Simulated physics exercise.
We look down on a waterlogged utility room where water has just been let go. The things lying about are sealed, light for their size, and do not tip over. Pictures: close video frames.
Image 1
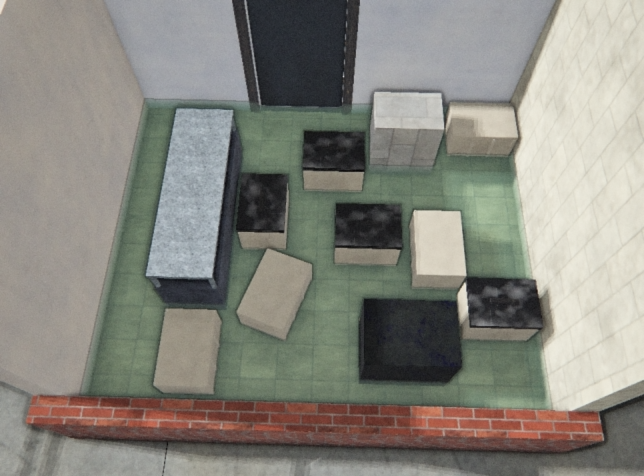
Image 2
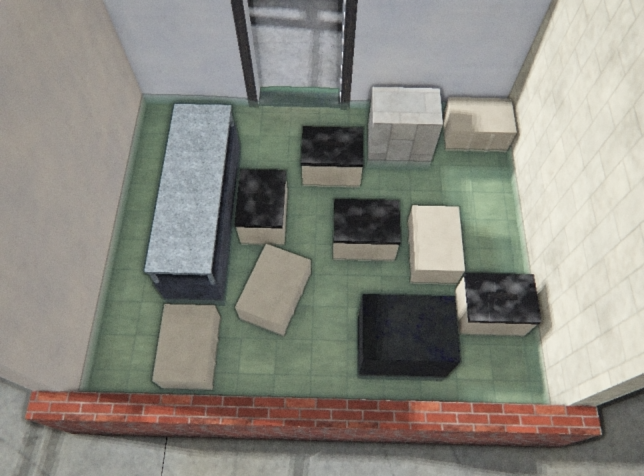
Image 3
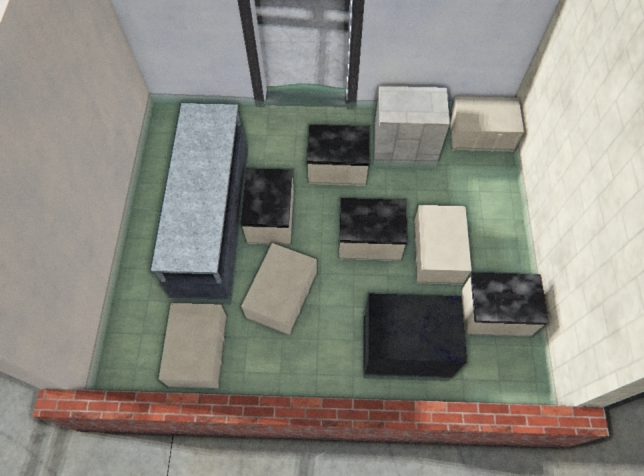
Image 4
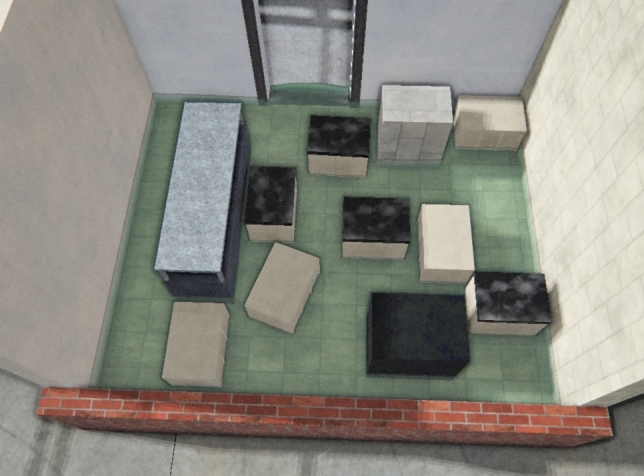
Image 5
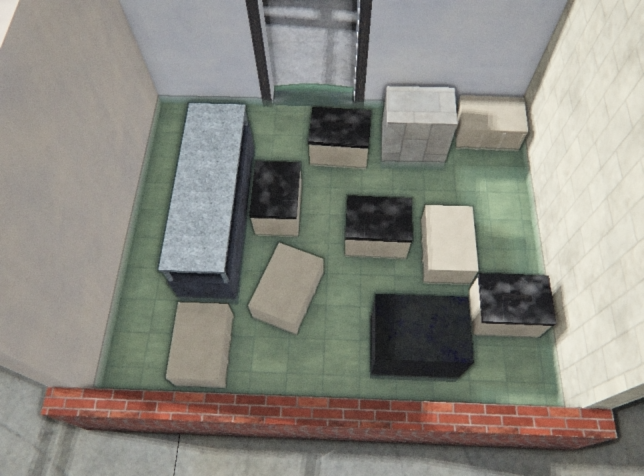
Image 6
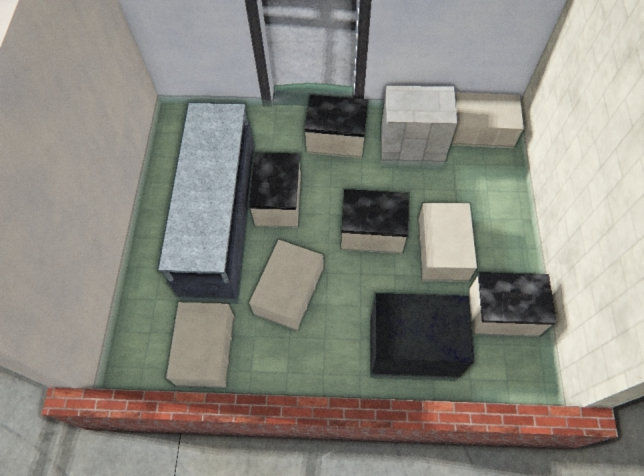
The dark door at the back of the green-floored room opened first, and then a few of the black-topped boxes slid slightly toward the back wall while most of the others barely moved.
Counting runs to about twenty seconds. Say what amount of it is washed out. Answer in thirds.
One to two thirds.
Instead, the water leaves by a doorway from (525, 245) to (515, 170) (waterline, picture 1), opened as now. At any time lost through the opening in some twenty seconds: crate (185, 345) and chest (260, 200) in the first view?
In that order: Inside, kept in.
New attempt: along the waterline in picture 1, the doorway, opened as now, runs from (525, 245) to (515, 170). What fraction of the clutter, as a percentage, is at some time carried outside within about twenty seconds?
Near 80 in a hundred.
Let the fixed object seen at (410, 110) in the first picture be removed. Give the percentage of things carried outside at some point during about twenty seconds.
That comes to 80 in a hundred.
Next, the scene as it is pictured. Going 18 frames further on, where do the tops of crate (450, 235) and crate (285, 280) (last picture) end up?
Roughly at (399, 192) and (278, 183).
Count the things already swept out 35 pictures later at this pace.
I make it 4.
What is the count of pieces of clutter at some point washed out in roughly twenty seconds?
My tally gives 5.
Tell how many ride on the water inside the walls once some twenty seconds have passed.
My tally gives 3.
A moment on, 1 of 8 are out; 7 afloat.
Next, 2 of 8 are out; 6 afloat.
Later, 4 of 8 are out; 4 afloat.
In the end, 5 of 8 are out; 3 afloat.
